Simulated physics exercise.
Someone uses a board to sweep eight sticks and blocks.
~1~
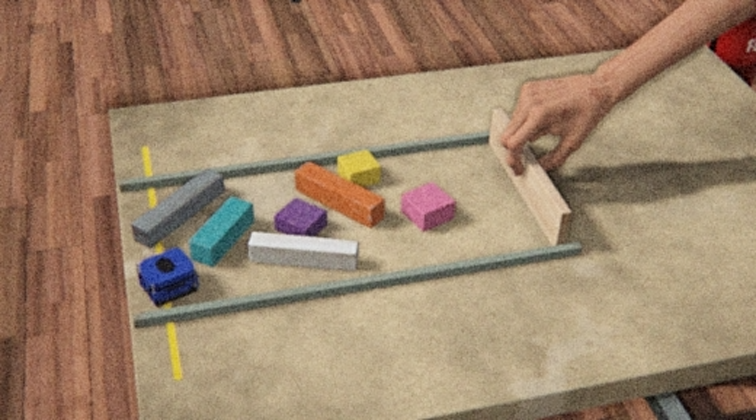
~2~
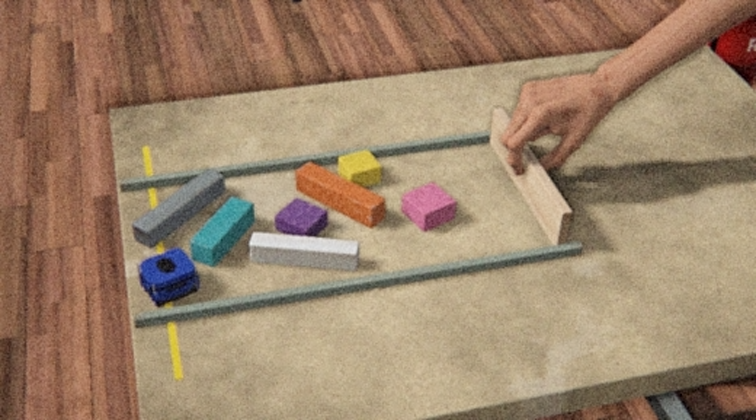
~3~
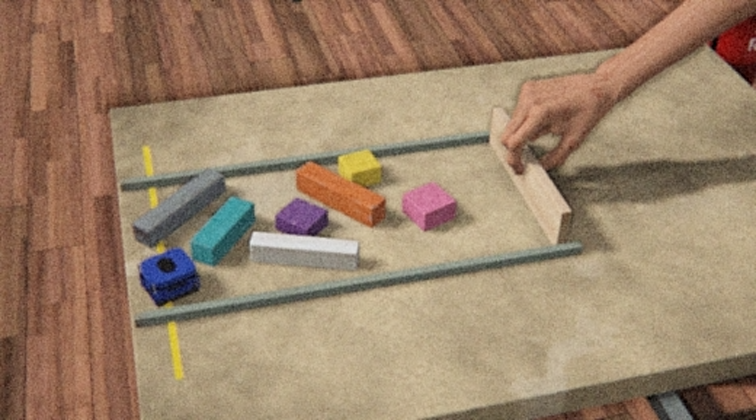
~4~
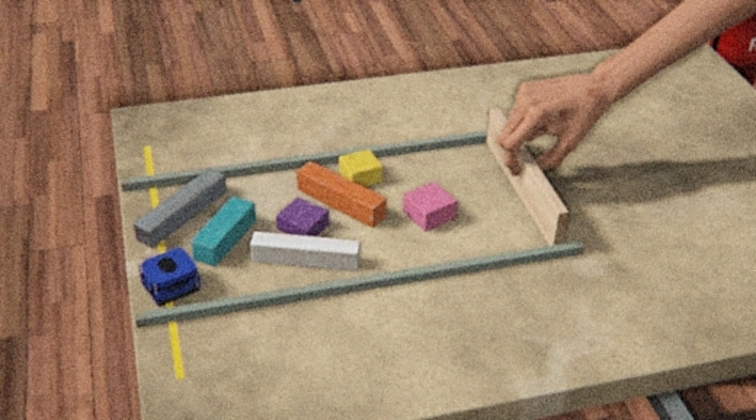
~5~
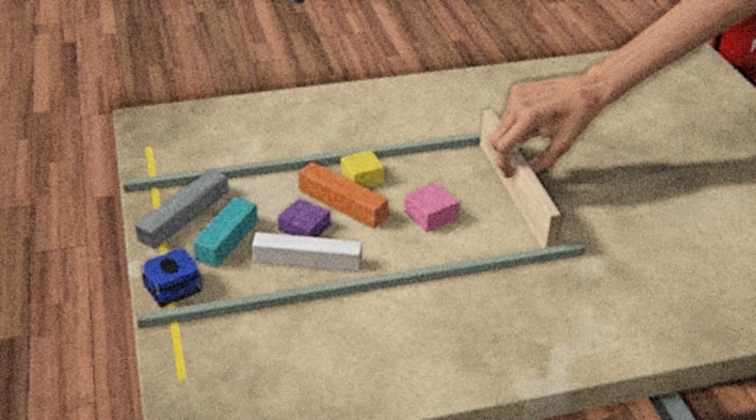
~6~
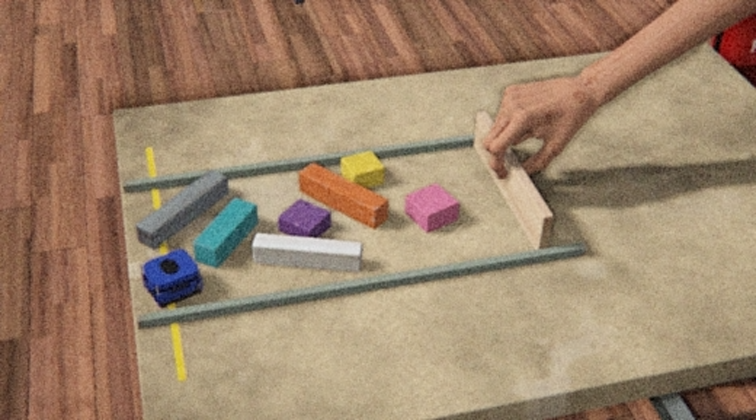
A hand slides a wooden board slightly left toward colourful blocks that stay still.
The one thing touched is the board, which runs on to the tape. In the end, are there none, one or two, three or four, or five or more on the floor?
A lot - five plus.
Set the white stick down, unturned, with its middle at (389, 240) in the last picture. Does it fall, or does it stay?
If so, it ends up falling.
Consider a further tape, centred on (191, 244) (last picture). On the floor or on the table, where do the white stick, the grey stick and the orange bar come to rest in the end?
In this case the white stick does not drop; next, the grey stick drops; last, the orange bar does not drop.
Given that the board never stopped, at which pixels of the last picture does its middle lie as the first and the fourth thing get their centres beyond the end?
Pixels in order: Roughly (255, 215), roughly (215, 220).
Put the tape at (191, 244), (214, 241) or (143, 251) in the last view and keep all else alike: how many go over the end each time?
Tallies in the order given: 4, 2, 8.
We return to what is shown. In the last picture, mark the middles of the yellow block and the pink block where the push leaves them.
The yellow block settles near (139, 201); as for the pink block, near (143, 249).
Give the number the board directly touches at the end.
It ends up touching 2.
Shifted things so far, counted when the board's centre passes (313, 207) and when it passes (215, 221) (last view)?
The count is 7 at the first point and 8 at the second.
Early on, none off yet; blue case at rest near (172, 278); grey stick at rest near (184, 208); turquoise bar at rest near (227, 232).
A while later, none off yet; blue case at rest near (172, 278); grey stick at rest near (179, 207); turquoise bar travelled a little near (200, 229).
Further along, none off yet; blue case travelled about its own width near (145, 289); grey stick travelled about its own width near (110, 212); turquoise bar leaning a little near (104, 238).
Finally, the number that fall off is five or more; lost, orange bar, purple block, white stick, turquoise bar, grey stick and blue case.
